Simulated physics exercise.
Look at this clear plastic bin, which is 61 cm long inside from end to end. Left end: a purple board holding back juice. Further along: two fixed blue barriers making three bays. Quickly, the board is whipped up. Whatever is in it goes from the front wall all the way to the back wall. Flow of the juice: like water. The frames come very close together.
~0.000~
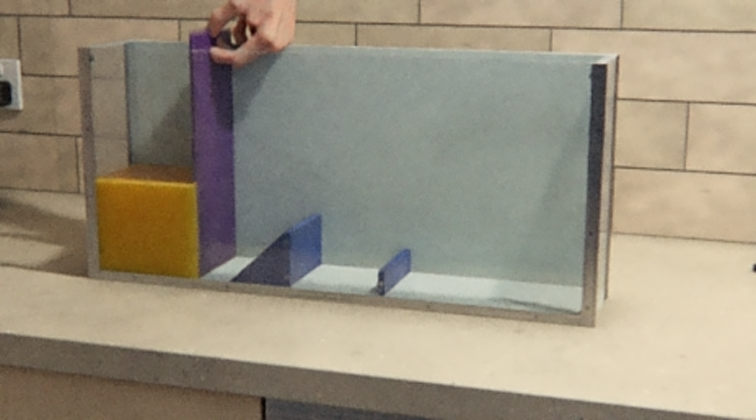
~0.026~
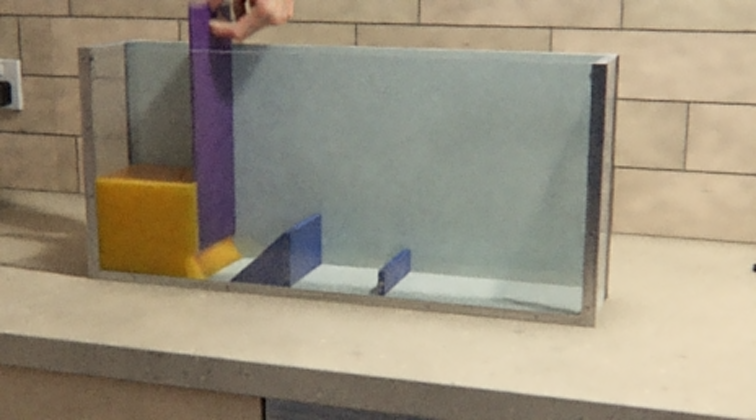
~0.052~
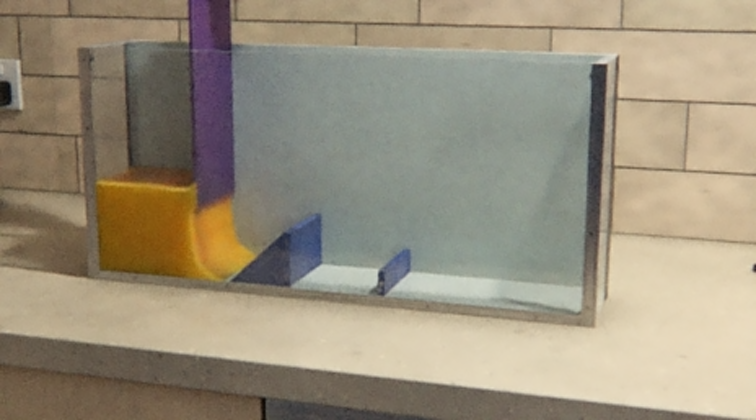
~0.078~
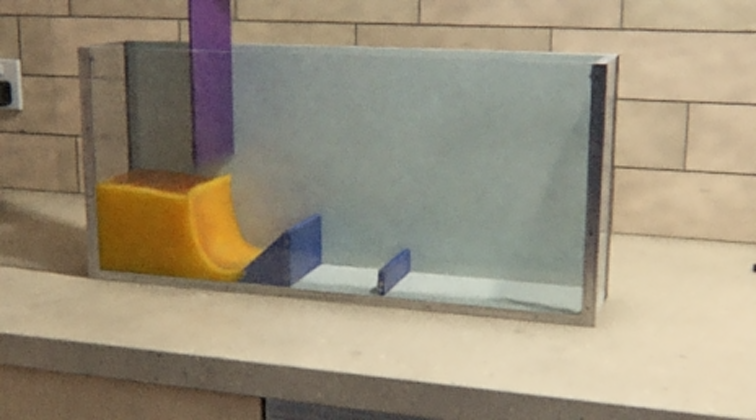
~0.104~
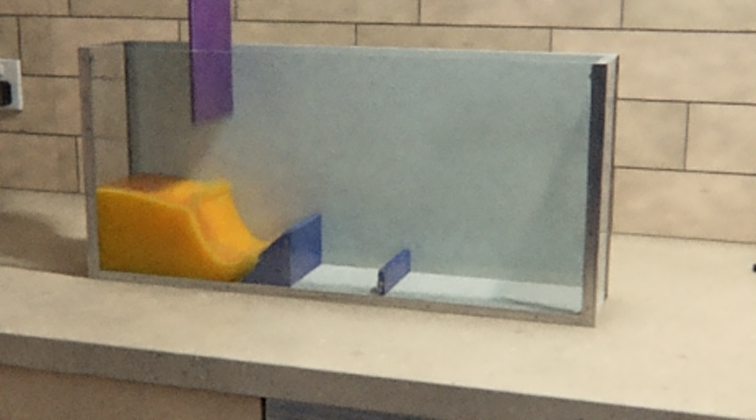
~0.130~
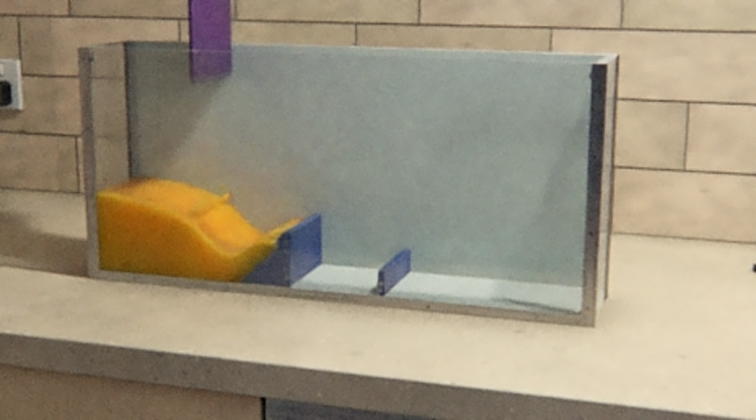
To begin with, a hand grips a purple board holding back a block of orange-yellow juice at the left end of a clear bin. The hand pulls the board quickly upward, and juice pours out beneath it. The juice slumps rightward and climbs the sloped face of the nearer blue barrier as its surface sinks.
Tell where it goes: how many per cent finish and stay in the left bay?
Roughly 70 per cent stays in the left bay.
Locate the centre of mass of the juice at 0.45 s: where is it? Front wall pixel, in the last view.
Around (241, 259).
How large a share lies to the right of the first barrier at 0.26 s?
It's close to 12 per cent by then.
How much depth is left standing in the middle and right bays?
Respectively 2.0 cm and 1.0 cm.
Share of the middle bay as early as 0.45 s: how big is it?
I'd say near 14 per cent sits there.
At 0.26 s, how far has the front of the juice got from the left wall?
Roughly 34 cm out.
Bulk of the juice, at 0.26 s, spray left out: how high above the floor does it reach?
Roughly 12.5 cm up.
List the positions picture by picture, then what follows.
In the first frame, the surface at the left wall is at (102, 179); the front along the floor is at (195, 276); the board's lower edge is at (197, 277); the first barrier (ramped) has its top at (286, 234); the second barrier (thin) has its top at (381, 273).
In the second frame, the surface at the left wall is at (102, 180); the front along the floor is at (204, 277); the board's lower edge is at (197, 252).
In the third frame, the surface at the left wall is at (102, 182); the front along the floor is at (221, 279); the board's lower edge is at (195, 210).
In the fourth frame, the surface at the left wall is at (102, 186); the front along the floor is at (233, 280); the board's lower edge is at (194, 167).
In the fifth frame, the surface at the left wall is at (103, 190); the front along the floor is at (235, 280); the board's lower edge is at (193, 124).
In the sixth frame, the surface at the left wall is at (103, 194); the front along the floor is at (235, 280); the board is clear.
By 0.26 s 87 per cent is still short of the first barrier, 0 is over the second.
By 0.45 s 75 per cent is still short of the first barrier, 11 is over the second.
By 0.80 s 72 per cent is still short of the first barrier, 16 is over the second.
At rest it is 70 per cent left, 15 middle, 16 right.
